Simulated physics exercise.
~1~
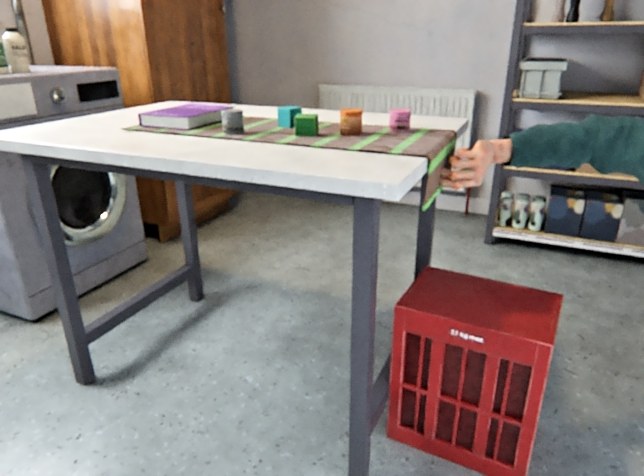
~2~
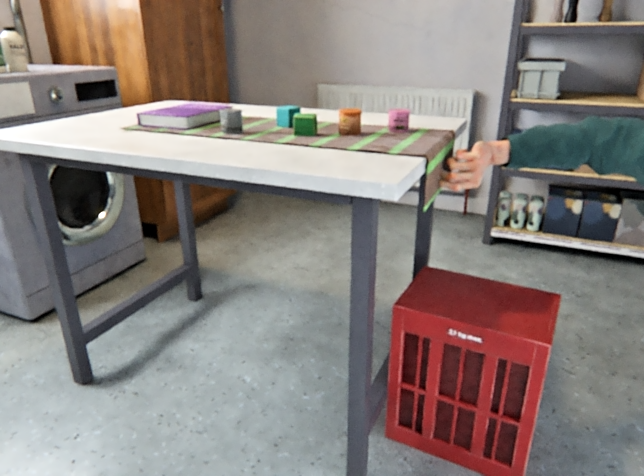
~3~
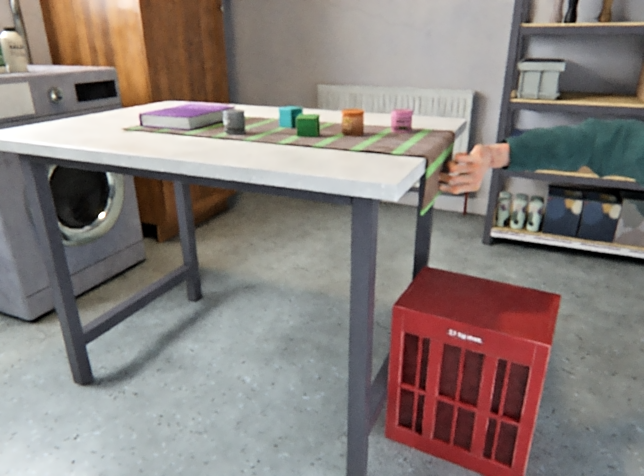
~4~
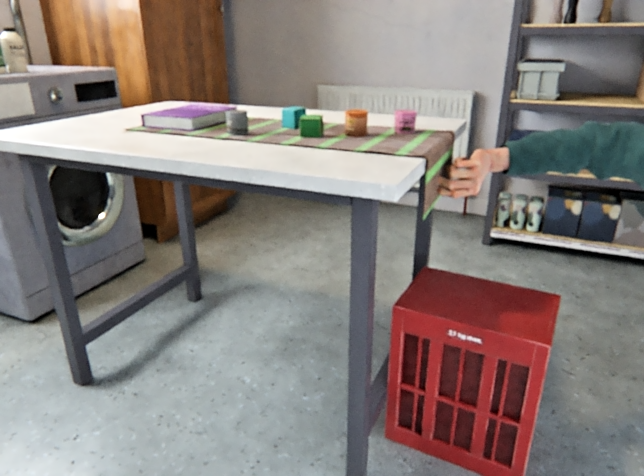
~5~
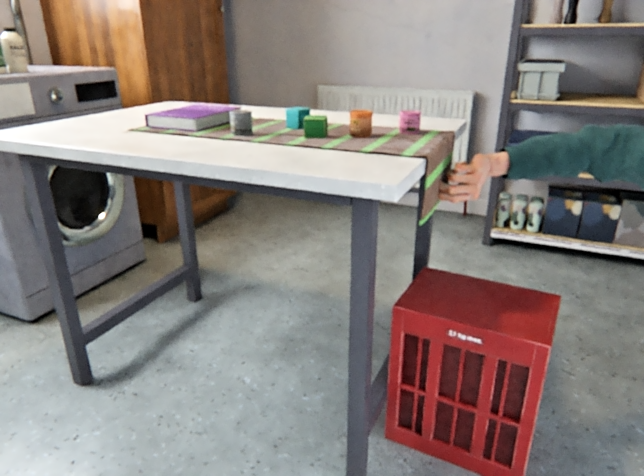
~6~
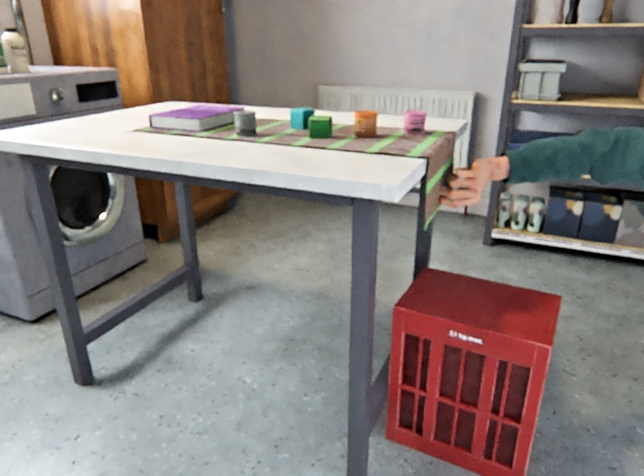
The clip opens on a white table with a brown, green-striped cloth holding a purple book and five small coloured pots or blocks, a red crate below. A hand at the right draws the overhanging cloth slightly downward, and the objects ride a short way right with it while the crate stays still.
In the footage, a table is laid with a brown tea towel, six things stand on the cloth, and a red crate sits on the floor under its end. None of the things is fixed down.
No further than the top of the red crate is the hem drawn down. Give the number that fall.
The tally of things that come off will be two.
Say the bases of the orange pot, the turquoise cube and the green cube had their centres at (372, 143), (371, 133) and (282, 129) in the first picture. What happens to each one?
Outcome: Orange pot is gone, turquoise cube is gone, green cube is still in place.
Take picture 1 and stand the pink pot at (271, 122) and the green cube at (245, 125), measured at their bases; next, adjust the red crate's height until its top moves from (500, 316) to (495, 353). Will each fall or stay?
Pink pot stays, green cube stays.
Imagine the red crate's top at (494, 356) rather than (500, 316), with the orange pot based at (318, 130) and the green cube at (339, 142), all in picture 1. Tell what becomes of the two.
As for the orange pot, it leaves the top; as for the green cube, it leaves the top.
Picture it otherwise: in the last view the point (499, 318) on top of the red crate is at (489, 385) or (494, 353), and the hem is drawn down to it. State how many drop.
It comes to 4 and 3 over the edge.
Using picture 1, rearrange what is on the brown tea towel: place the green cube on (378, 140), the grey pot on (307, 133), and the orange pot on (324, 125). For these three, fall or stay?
Here's the result: The green cube leaves the top, the grey pot remains in place and the orange pot remains in place.
A little later, hem near (435, 267); pink pot gone.
Next, hem on the crate; pink pot and orange pot gone.
When it is over, hem on the crate; pink pot and orange pot gone. The answer is two.
